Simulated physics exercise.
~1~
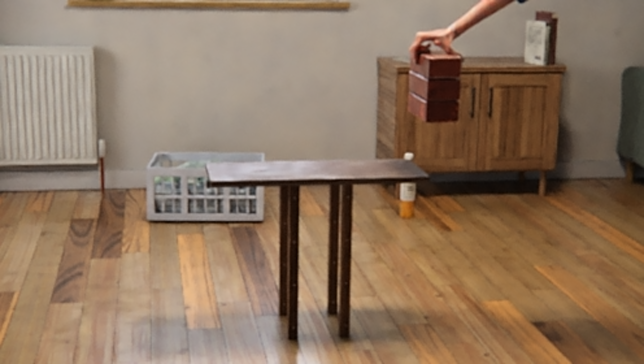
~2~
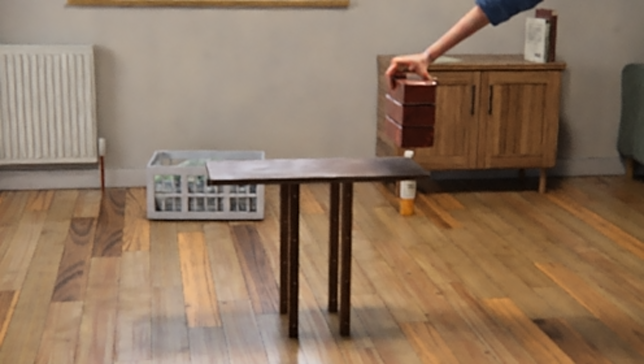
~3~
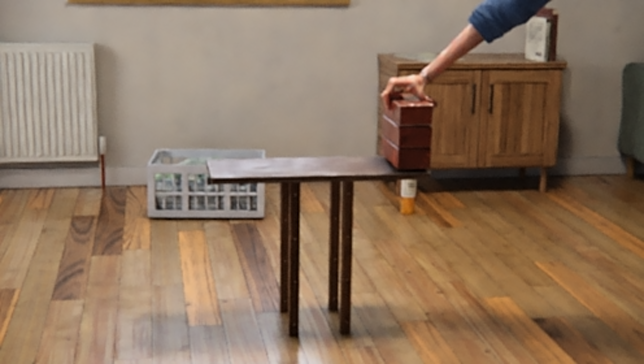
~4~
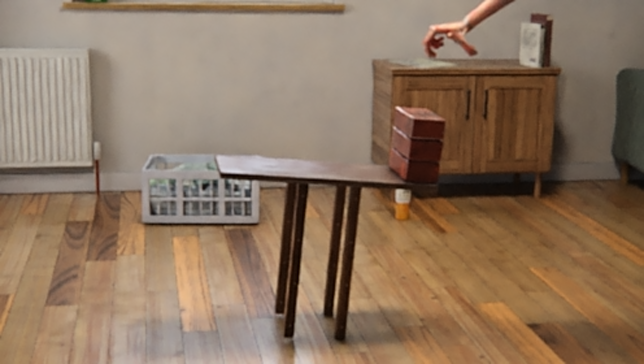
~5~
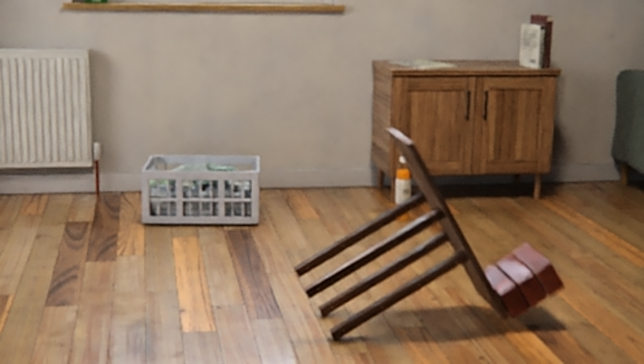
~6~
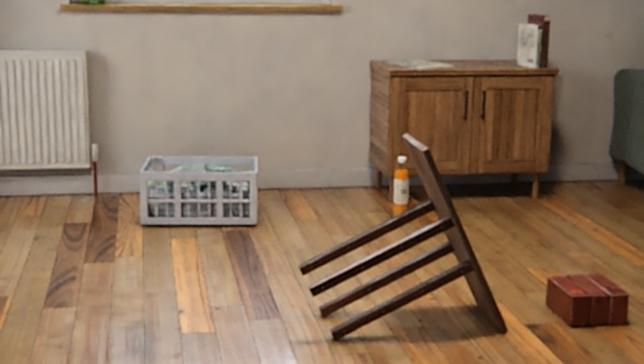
Brown plant stand tipping over to the right after a hand sets stacked bricks on its edge, the bricks landing on the floor.
